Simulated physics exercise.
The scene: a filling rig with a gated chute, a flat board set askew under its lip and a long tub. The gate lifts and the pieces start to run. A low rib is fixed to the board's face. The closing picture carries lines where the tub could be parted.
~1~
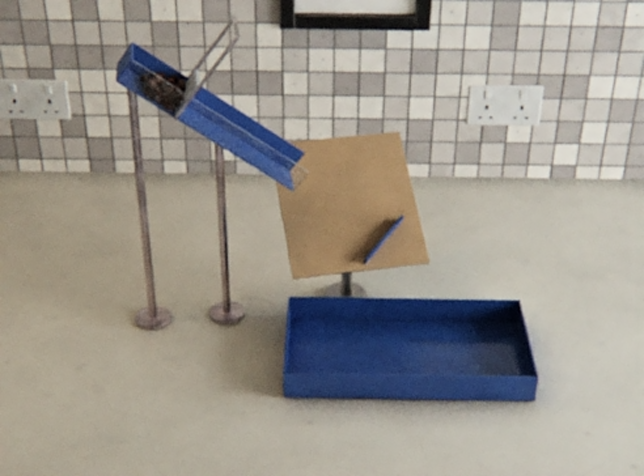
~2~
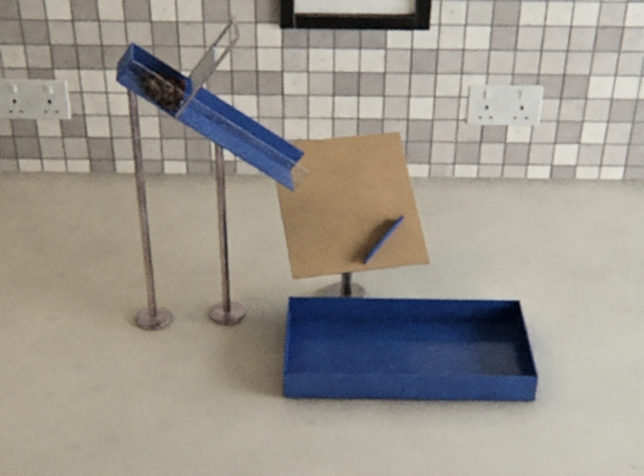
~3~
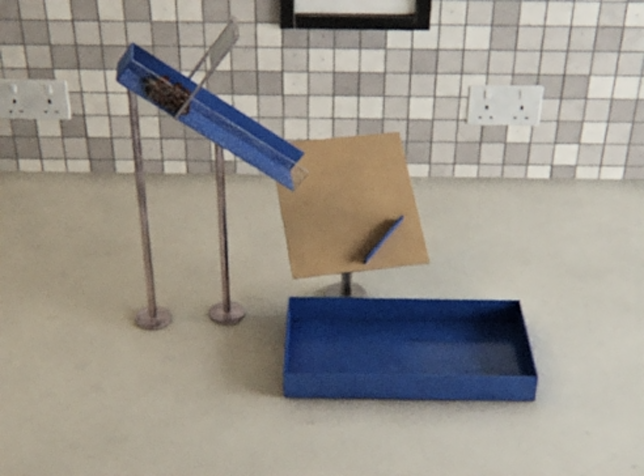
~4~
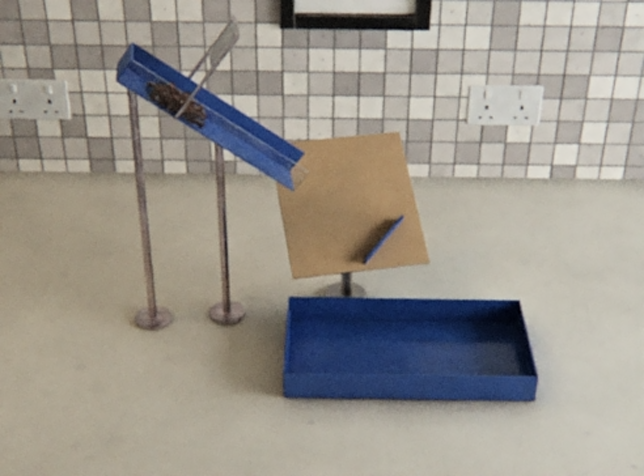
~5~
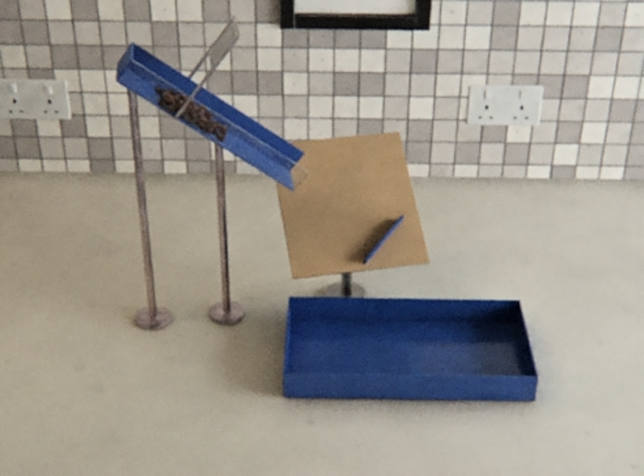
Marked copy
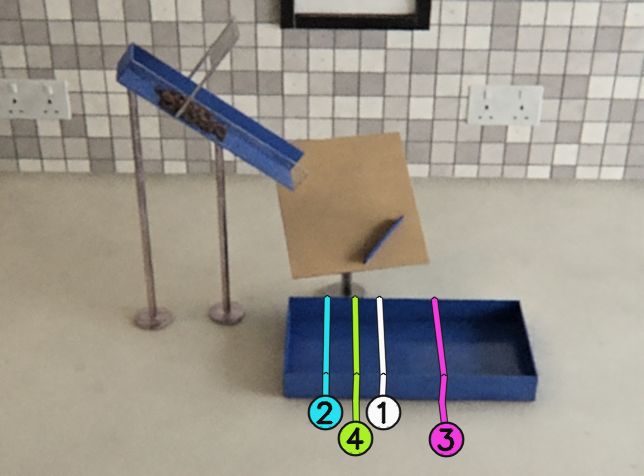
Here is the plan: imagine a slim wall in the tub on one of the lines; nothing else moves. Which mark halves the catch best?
4.
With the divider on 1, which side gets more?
Left.
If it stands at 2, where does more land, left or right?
The right side.
On the marked copy, line 1 crosses the front rim at (383, 375); line 2 crosses the front rim at (325, 374); line 3 crosses the front rim at (444, 375); line 4 crosses the front rim at (356, 374).
With 1, of what is caught, most on the left of the divider, a small part on the right.
With 2, of what is caught, a stray few on the left of the divider, nearly all on the right.
With 3, of what is caught, nearly all on the left of the divider, a small part on the right.
With 4, of what is caught, about half on the left of the divider, about half on the right.
